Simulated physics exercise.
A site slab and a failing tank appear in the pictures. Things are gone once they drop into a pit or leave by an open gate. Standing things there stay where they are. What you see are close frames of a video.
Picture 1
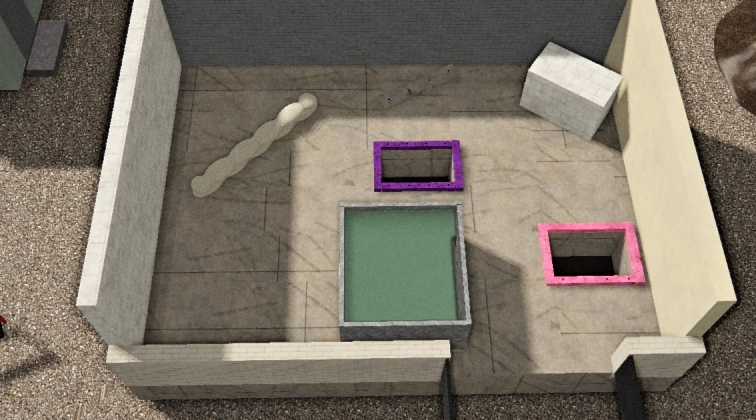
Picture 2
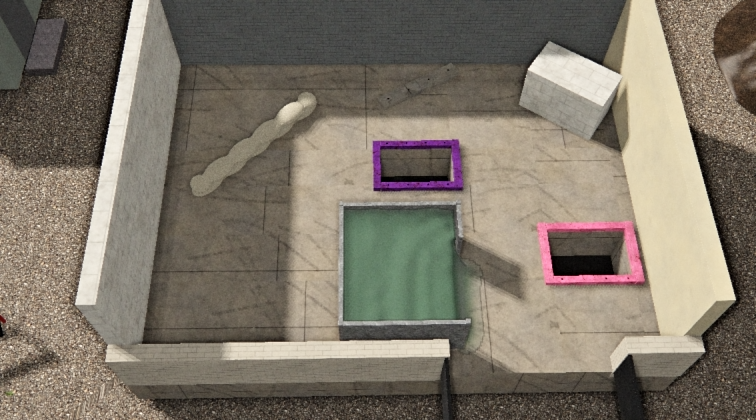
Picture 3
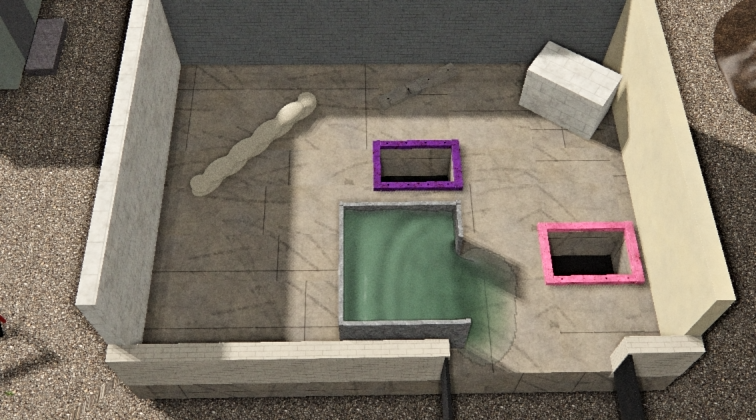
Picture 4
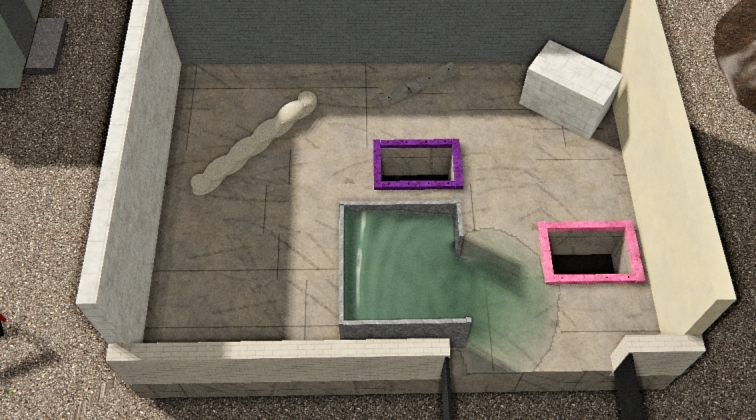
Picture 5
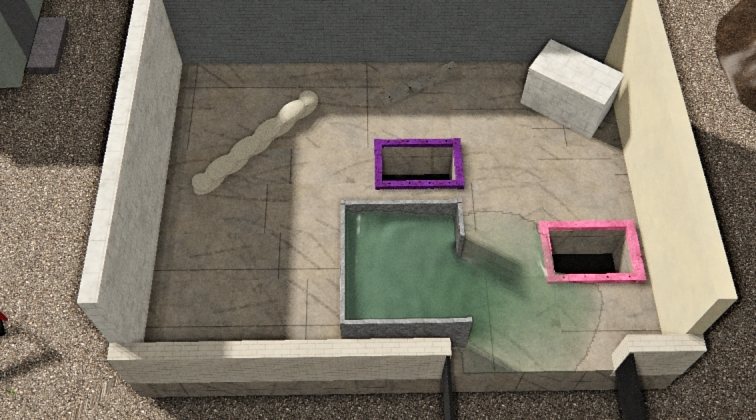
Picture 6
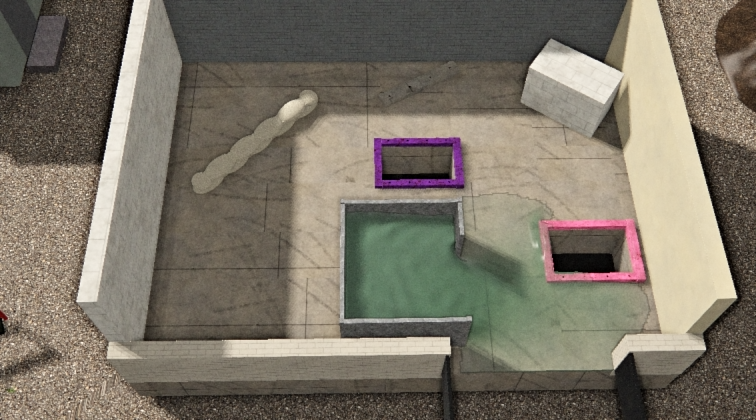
A walled stone slab held a square tank of green water, whose right side opened, and the water poured out and spread rightward across the floor, reaching around the pink-framed pit.
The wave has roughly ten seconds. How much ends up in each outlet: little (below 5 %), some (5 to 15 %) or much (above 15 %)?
Outlet by outlet: Gate - much, purple pit - little, pink pit - much.
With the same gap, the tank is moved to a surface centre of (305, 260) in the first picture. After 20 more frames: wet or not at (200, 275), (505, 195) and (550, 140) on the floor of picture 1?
One after the other: Not flooded, awash, covered.
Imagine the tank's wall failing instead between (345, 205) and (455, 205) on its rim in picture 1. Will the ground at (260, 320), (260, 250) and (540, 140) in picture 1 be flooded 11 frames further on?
The first would be still unwetted, the second still unwetted and the third drenched.
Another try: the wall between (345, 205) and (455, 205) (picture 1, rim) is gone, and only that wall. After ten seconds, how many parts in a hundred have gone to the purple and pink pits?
Purple about 35 %, pink about 0 %.
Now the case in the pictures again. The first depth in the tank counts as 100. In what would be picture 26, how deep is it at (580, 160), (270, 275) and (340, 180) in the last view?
Going place by place: 6 %, 0 % and 0 %.
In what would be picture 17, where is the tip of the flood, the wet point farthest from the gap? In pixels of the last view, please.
About at (608, 122).
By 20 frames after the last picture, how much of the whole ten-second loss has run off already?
Close to 65 out of every hundred.
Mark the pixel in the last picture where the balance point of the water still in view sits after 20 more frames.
The spot I would choose is (501, 268).
A moment on, water covers 20 % of the floor; the gate 8 %, the purple pit 0 %, the pink pit 5 %.
Next, water covers 20 % of the floor; the gate 15 %, the purple pit 0 %, the pink pit 12 %.
Then, water covers 30 % of the floor; the gate 25 %, the purple pit 0 %, the pink pit 21 %.
Later, water covers 40 % of the floor; the gate 37 %, the purple pit 0 %, the pink pit 24 %.
In the end, water covers 45 % of the floor; the gate 46 %, the purple pit 0 %, the pink pit 25 %.
